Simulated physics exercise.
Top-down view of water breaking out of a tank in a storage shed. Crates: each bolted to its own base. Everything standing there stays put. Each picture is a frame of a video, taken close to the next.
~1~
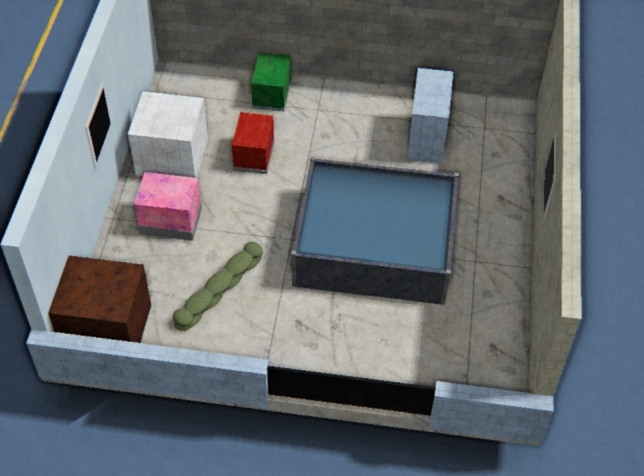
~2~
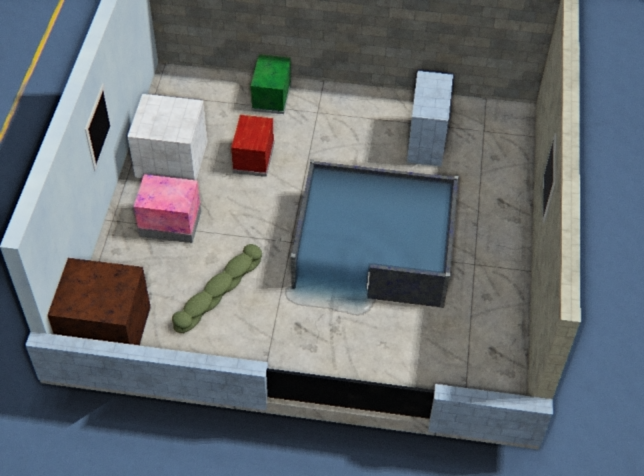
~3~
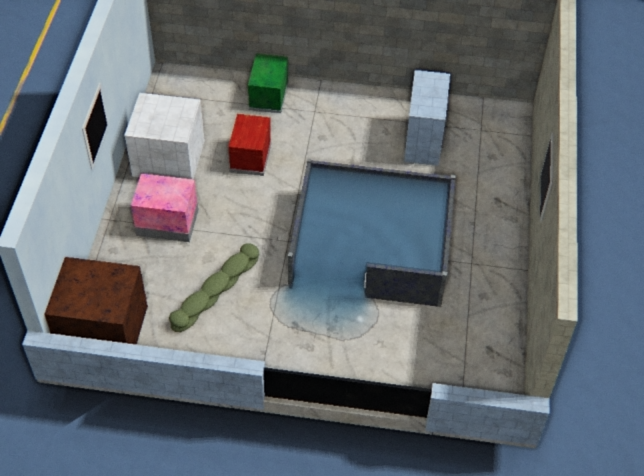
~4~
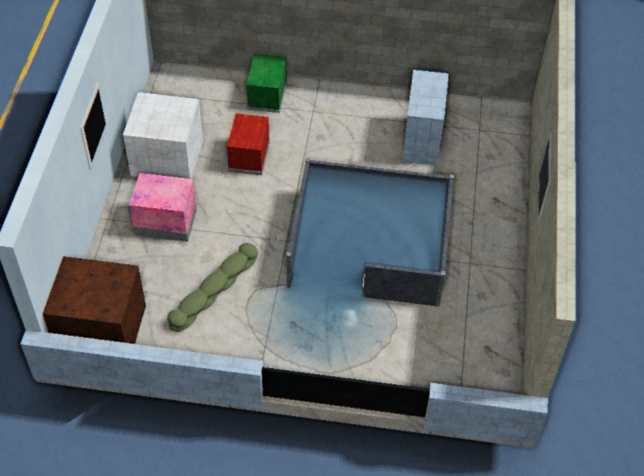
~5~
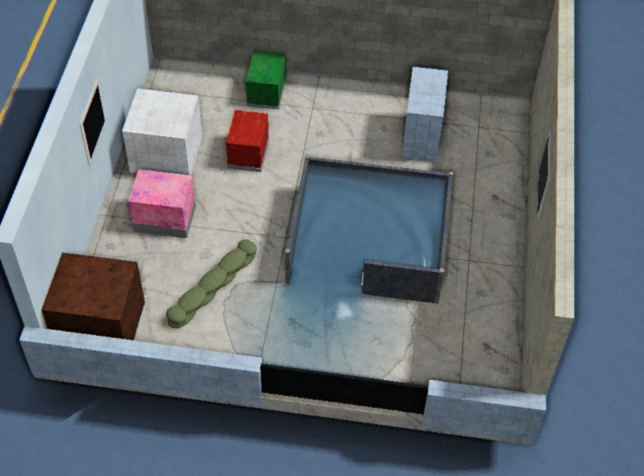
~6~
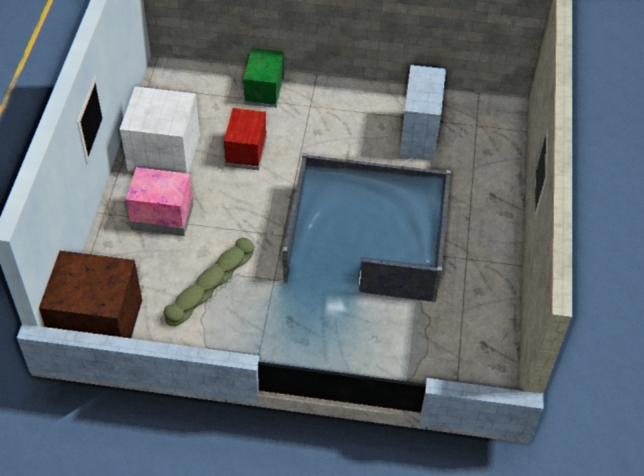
In a storage shed, water pours through a gap in the front of a tank and spreads across the floor toward the viewer.
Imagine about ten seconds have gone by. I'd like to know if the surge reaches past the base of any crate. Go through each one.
Here is how it goes: The red crate is reached; the pink crate is not reached; the green crate is reached.
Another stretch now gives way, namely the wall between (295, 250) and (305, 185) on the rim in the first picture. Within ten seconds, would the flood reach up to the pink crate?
Looking at the pink crate, it is hit.
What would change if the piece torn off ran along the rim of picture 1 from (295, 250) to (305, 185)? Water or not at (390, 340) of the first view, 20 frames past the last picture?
Pretty sure it's in a puddle at that location.
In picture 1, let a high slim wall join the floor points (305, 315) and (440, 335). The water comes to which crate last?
I'd say the green-painted one comes last.
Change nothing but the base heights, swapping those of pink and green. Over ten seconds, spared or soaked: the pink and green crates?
Result - pink: Hit; green: Untouched.
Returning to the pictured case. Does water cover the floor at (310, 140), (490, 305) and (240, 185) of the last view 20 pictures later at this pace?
Going through them one by one, the first is spared, the second waterlogged and the third waterlogged.
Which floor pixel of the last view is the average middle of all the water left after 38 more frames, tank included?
Roughly (336, 260).
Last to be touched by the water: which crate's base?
Crate: The green crate.
A moment on, water covers 20 % of the floor; the red crate not reached, the pink crate not reached, the green crate not reached.
Next, water covers 25 % of the floor; the red crate not reached, the pink crate not reached, the green crate not reached.
Then, water covers 50 % of the floor; the red crate water round its plinth, the pink crate water round its plinth, the green crate not reached.
Later, water covers 85 % of the floor; the red crate water round its plinth, the pink crate water round its plinth, the green crate water round its plinth.
In the end, water covers 100 % of the floor; the red crate was topped, the pink crate stayed above the water, the green crate was topped.
